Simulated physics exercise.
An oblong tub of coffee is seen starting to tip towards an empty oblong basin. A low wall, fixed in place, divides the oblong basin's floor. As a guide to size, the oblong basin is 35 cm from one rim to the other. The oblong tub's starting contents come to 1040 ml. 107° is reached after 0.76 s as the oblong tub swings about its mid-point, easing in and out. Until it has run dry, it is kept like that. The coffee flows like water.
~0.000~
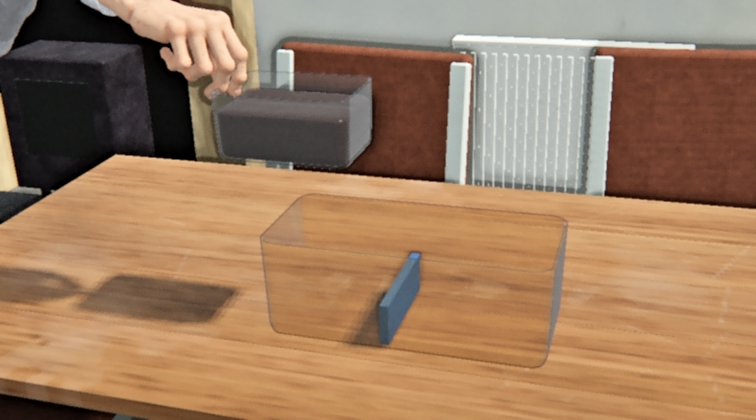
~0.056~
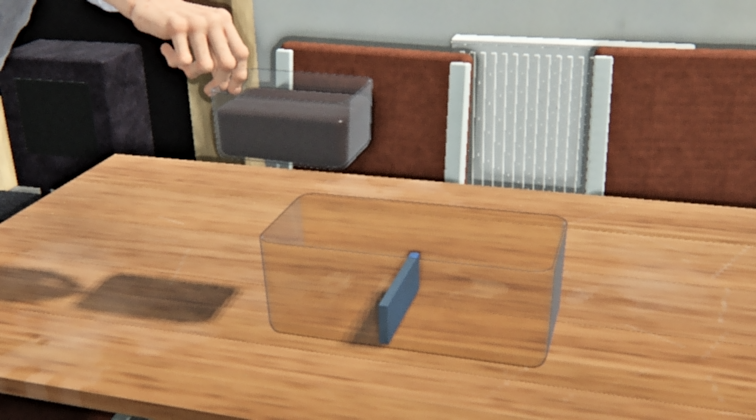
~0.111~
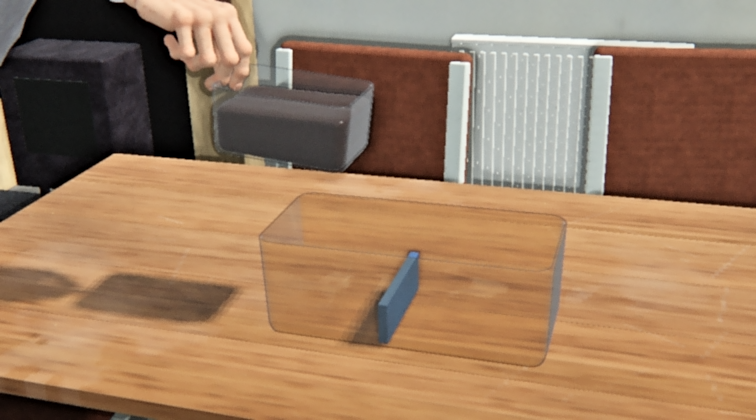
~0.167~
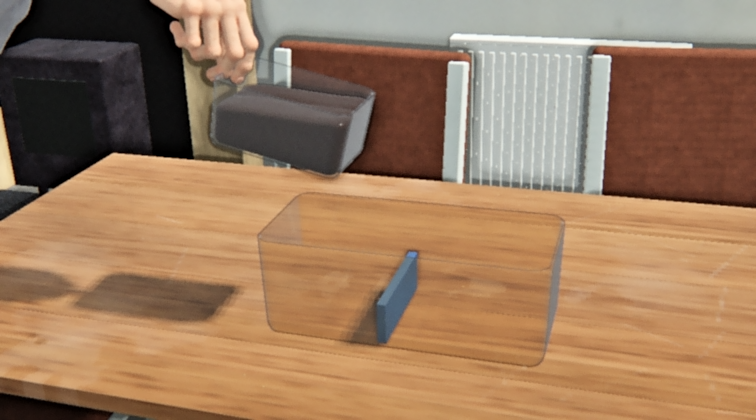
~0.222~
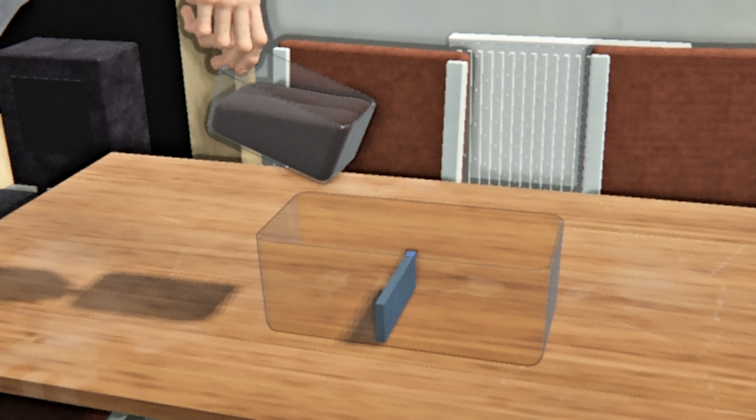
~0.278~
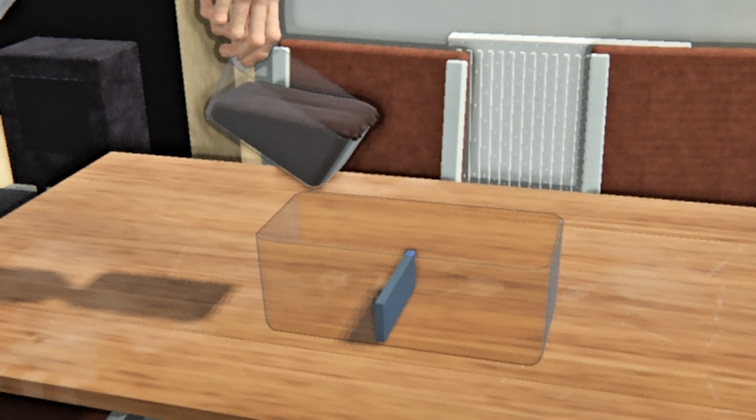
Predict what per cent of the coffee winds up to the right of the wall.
Roughly 56 per cent is past the wall.
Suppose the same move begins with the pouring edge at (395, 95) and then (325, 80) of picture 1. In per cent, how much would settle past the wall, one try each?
In order, 75 and 20 per cent.
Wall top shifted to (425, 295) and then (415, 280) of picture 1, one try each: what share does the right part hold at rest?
35 % and 40 %.
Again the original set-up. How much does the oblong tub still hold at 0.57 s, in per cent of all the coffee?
Some 22 % of it is still there.
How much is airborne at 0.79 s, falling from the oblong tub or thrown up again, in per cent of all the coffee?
Close to 5 in every hundred parts.
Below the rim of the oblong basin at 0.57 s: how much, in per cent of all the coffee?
About 42 per cent.
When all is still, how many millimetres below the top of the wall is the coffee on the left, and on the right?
Left side: Around 36 mm. Right side: Around 34 mm.
By 0.57 s the tilt is 92° and 22 per cent is still to pour, 4 is left of the wall and 38 right of it.
By 0.79 s the tilt is 107° and 5 per cent is still to pour, 31 is left of the wall and 57 right of it.
By 1.01 s the tilt is 107° and 0 per cent is still to pour, 39 is left of the wall and 56 right of it.
By 1.26 s the tilt is 107° and 0 per cent is still to pour, 40 is left of the wall and 57 right of it.
At rest 40 per cent lies left of the wall, 56 right of it and 3 outside.
